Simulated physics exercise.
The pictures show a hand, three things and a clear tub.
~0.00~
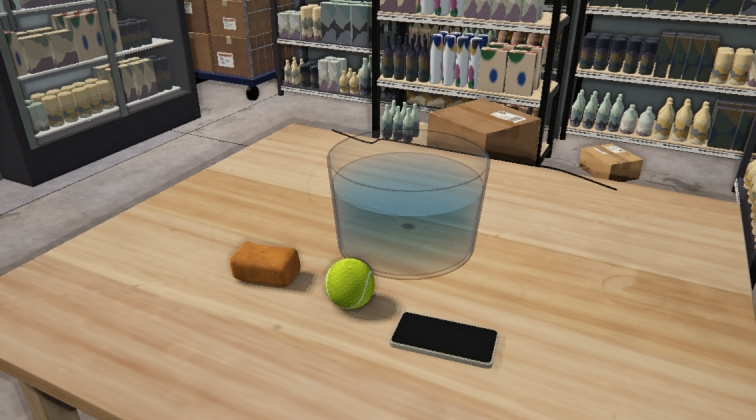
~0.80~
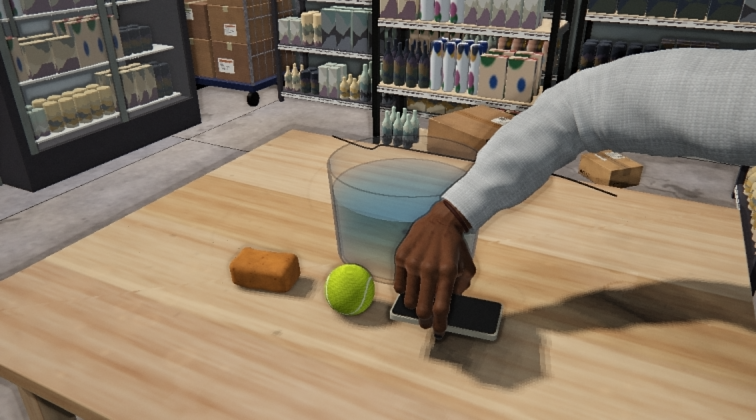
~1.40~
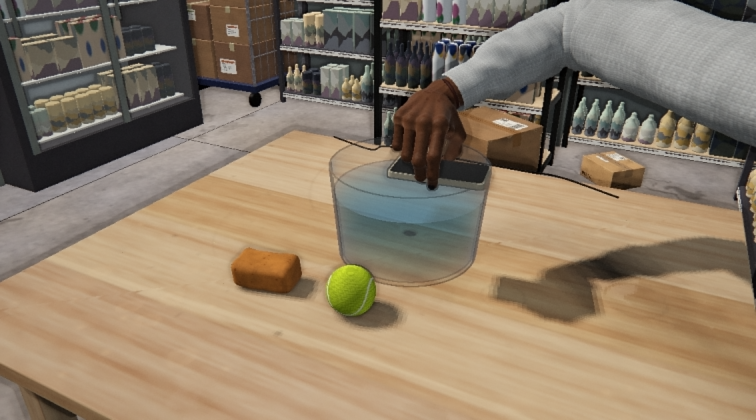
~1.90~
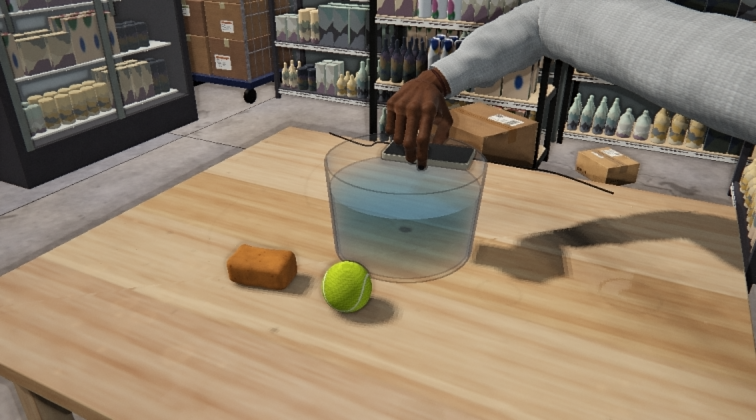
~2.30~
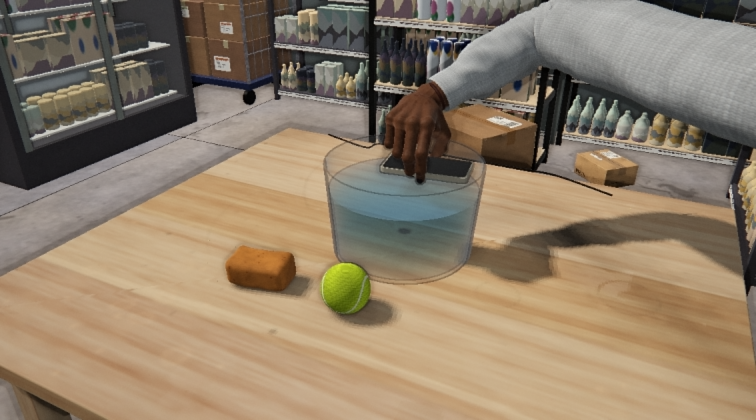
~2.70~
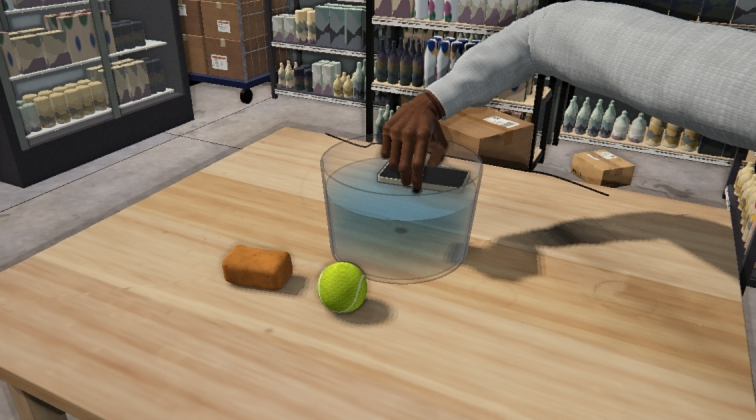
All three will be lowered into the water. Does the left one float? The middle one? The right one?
Well, from the left it remains up, then remains up, then falls to the base.
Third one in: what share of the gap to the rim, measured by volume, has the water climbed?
Estimate: Around 12 %.
Around 4.0 s, the phone ends at the bottom.
Around 8.0 s, the tennis ball bobs at the top.
Around 12.0 s, the bread roll bobs at the top; afloat, bread roll and tennis ball.
